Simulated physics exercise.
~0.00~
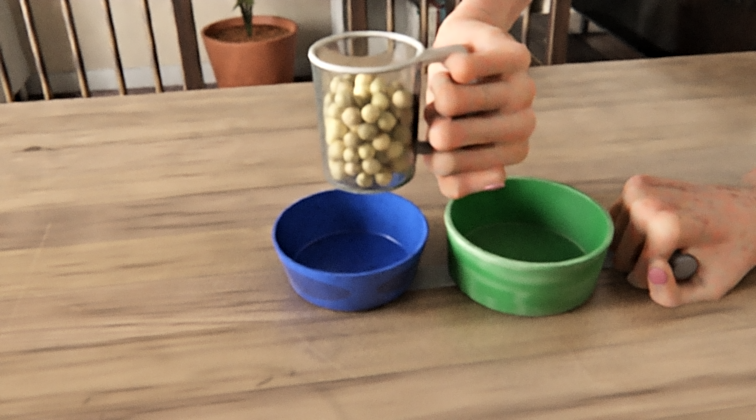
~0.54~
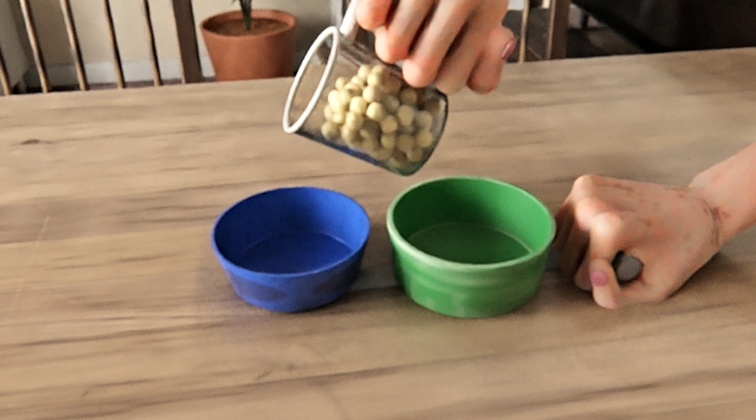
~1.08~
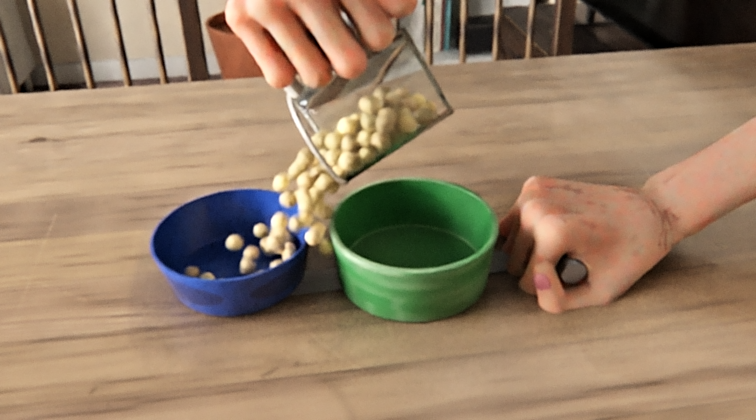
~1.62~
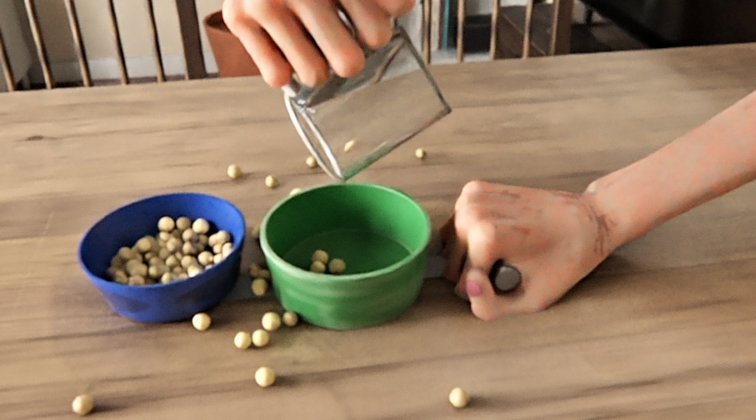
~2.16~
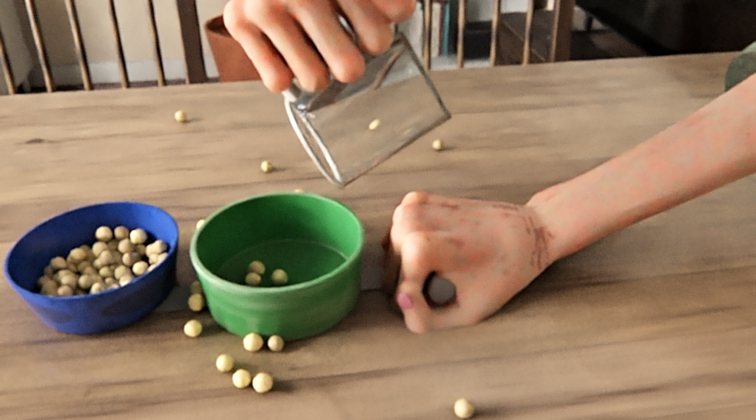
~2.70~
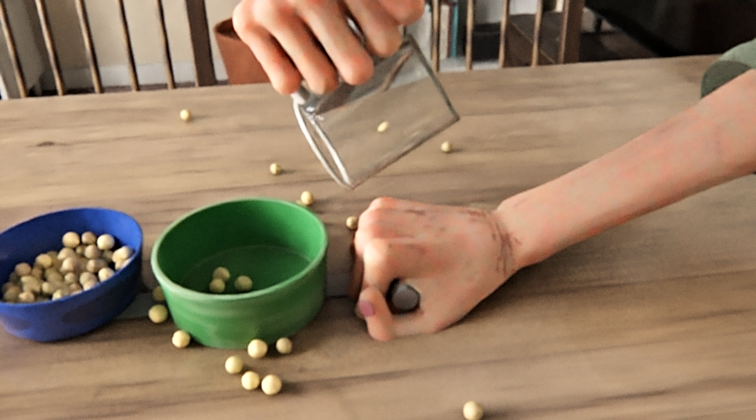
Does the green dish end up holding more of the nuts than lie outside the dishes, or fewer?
The green dish ends up with fewer, holding only a few nuts while more lie scattered on the table. Most of them are in the blue dish.
